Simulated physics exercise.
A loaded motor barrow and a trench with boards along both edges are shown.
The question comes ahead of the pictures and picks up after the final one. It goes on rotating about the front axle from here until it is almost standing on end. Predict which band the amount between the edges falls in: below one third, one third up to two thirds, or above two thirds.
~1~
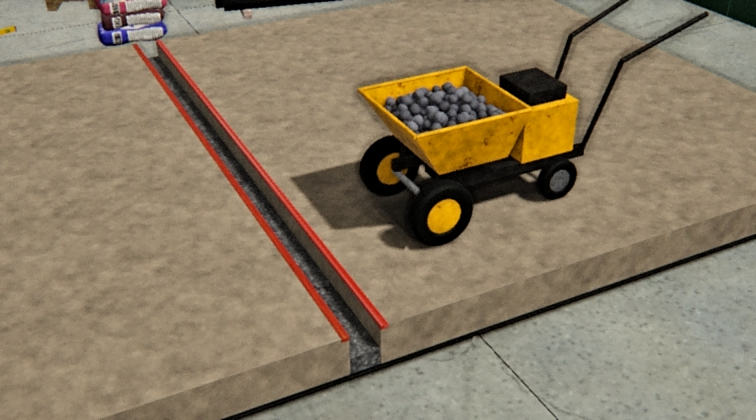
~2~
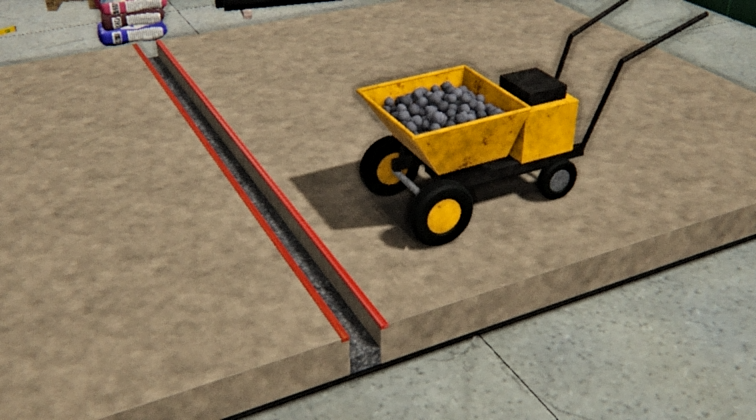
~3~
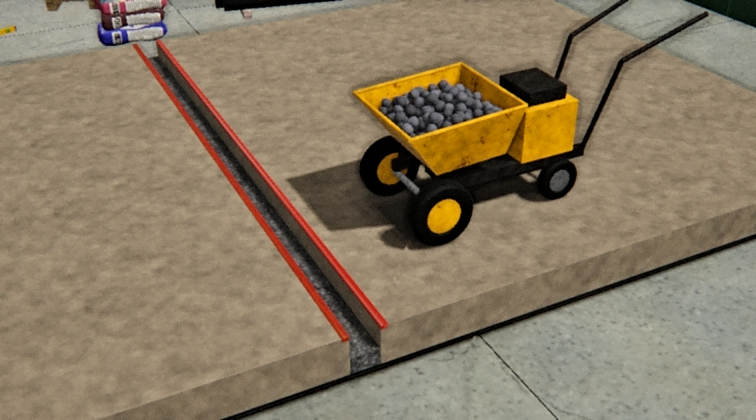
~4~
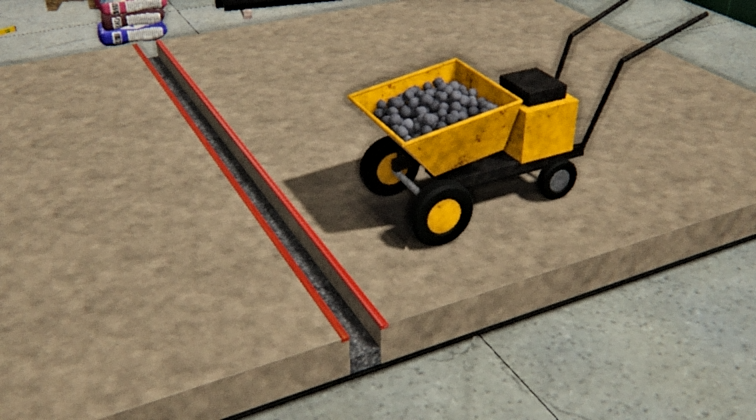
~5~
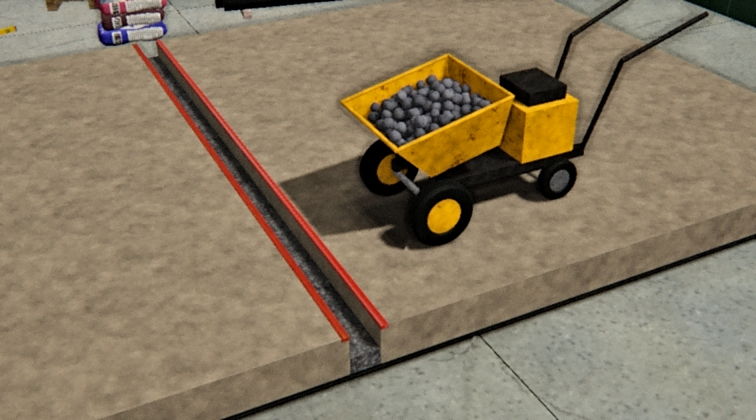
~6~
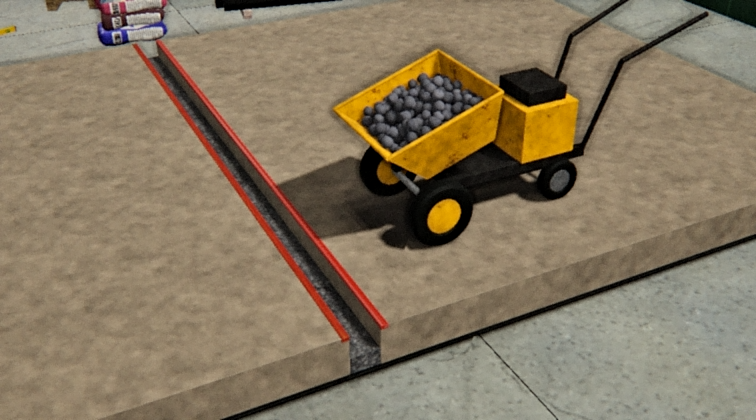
It falls from one third up to two thirds.
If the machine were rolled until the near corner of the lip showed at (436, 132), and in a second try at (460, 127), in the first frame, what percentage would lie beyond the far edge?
Try 1: 10 %. Try 2: 0 %.
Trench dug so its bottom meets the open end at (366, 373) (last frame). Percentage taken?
60 %.
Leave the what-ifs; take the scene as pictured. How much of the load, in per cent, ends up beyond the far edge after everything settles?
Share: Near 15 %.
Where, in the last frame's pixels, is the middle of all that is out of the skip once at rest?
Somewhere around (296, 246) in the last picture.
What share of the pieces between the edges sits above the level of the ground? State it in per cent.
30 in a hundred.
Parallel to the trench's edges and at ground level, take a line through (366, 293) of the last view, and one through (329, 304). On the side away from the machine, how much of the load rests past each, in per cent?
About 60 % and 20 %.
Soon, skip tipped steeply; all in the skip.
A while on, skip tipped right over; most in the skip; a stray few short of the trench; about a quarter in or heaped over the trench; a stray few beyond it; a stray few falling.
Towards the end, skip tipped right over; about a third in the skip; a small part short of the trench; about a third in or heaped over the trench; about a quarter beyond it.
Finally, skip tipped right over; about a third in the skip; a small part short of the trench; about half in or heaped over the trench; about a quarter beyond it.
